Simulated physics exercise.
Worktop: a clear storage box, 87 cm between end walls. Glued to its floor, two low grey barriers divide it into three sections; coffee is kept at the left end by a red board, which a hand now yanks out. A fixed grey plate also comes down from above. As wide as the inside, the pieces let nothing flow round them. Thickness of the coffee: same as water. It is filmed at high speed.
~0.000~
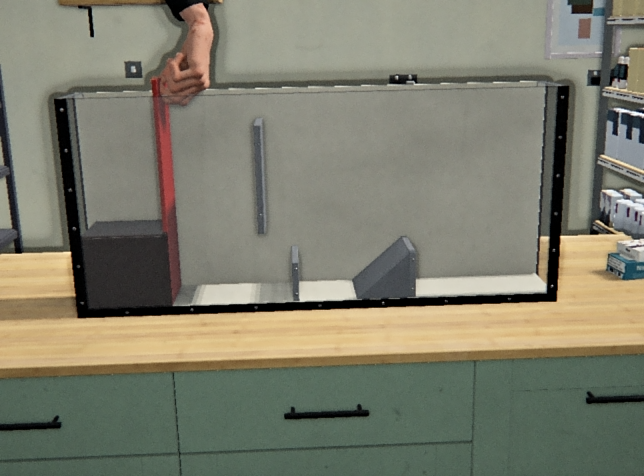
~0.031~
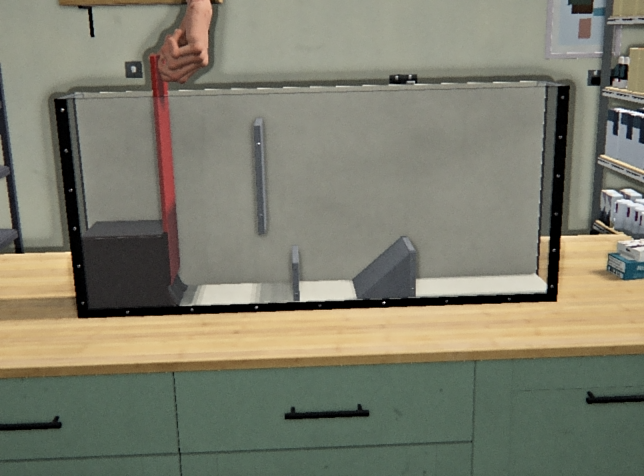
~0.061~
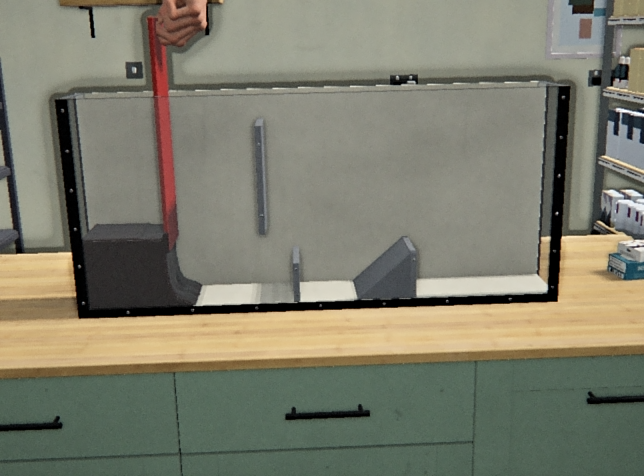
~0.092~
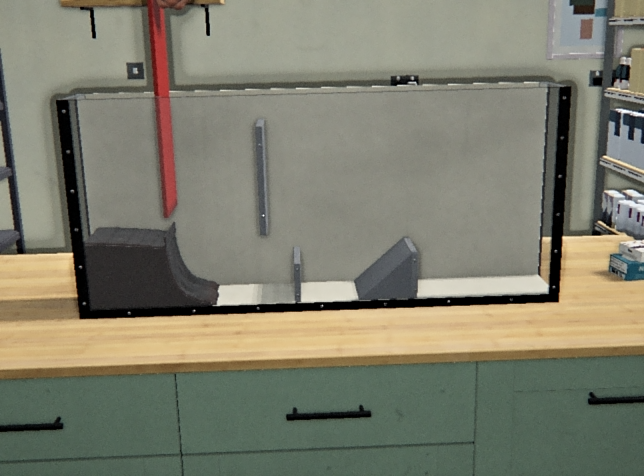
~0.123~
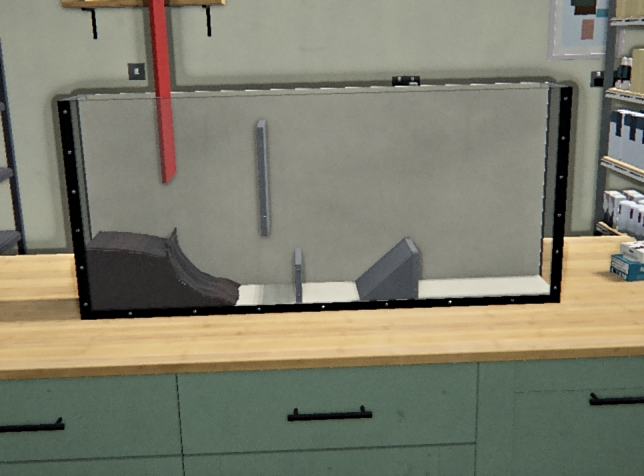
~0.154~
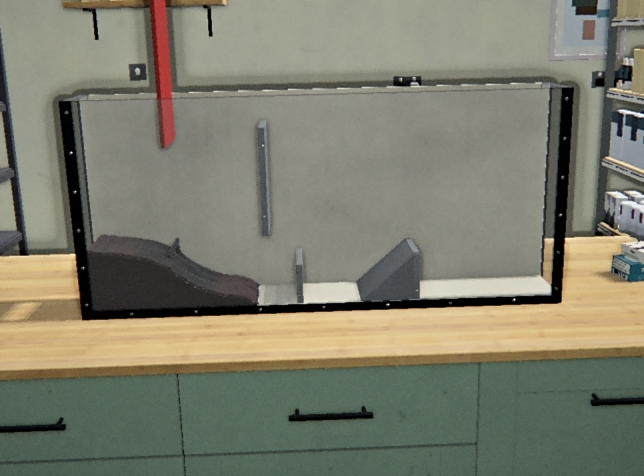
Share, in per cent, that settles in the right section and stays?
Close to 4 percent.
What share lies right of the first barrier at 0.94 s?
Roughly 14 %.
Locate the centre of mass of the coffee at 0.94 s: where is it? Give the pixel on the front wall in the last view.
The liquid is centred at roughly pixel (219, 294).
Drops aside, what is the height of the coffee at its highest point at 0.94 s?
Not counting spray, it tops out near 6.0 cm.
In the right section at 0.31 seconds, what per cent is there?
Near 0 in a hundred.
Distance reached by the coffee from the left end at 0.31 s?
Roughly 38 centimetres out.
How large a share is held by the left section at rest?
It winds up at close to 84 %, more or less.
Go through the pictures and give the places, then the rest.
In the first picture, the coffee tops out at (87, 238) by the left wall; its leading edge has got to (168, 304); the board ends at (171, 305); the first barrier (thin) has its top at (295, 264); the second barrier (ramped) has its top at (413, 254).
In the second picture, the coffee tops out at (87, 239) by the left wall; its leading edge has got to (177, 304); the board ends at (169, 284).
In the third picture, the coffee tops out at (88, 241) by the left wall; its leading edge has got to (194, 304); the board ends at (167, 251).
In the fourth picture, the coffee tops out at (89, 245) by the left wall; its leading edge has got to (213, 303); the board ends at (166, 217).
In the fifth picture, the coffee tops out at (91, 249) by the left wall; its leading edge has got to (234, 303); the board ends at (164, 182).
In the sixth picture, the coffee tops out at (92, 253) by the left wall; its leading edge has got to (254, 303); the board is clear.
Then, 0.31 s in, the shares are 100, 0 and 0 per cent from left to right.
Then, 0.53 s in, the shares are 87, 13 and 0 per cent from left to right.
Then, 0.94 s in, the shares are 85, 12 and 3 per cent from left to right.
Finally, the split from left to right is 84, 13 and 3 per cent.
